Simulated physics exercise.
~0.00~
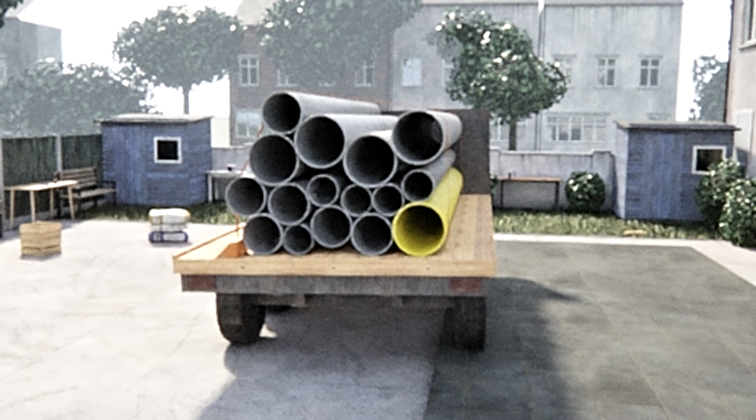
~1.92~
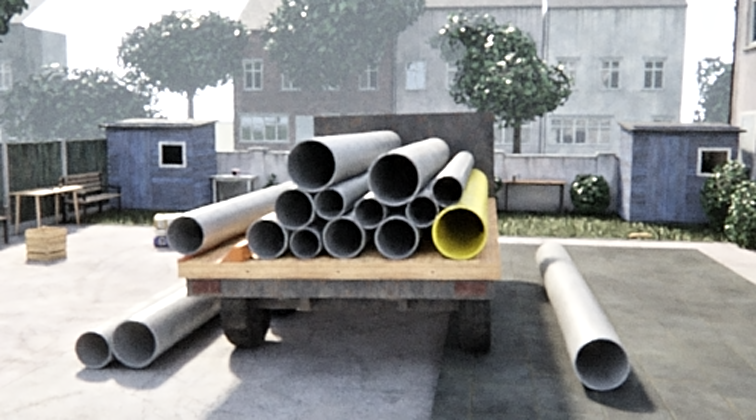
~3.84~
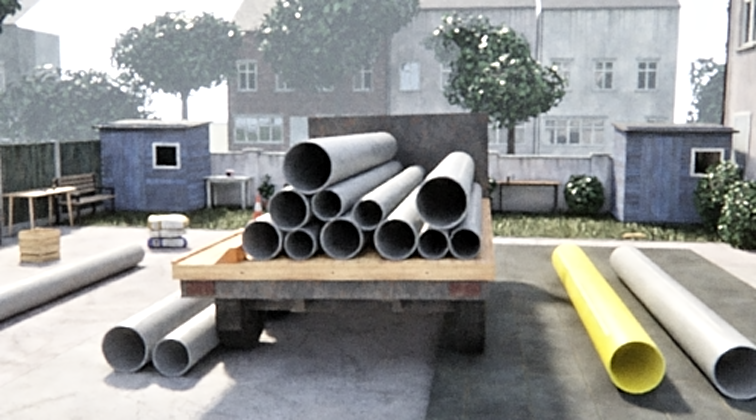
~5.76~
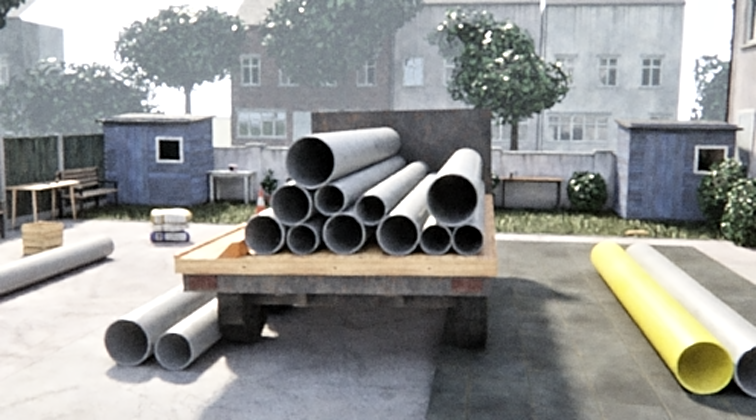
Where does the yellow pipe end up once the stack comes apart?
It ends up on the ground to the right of the trailer, lying next to a grey pipe.
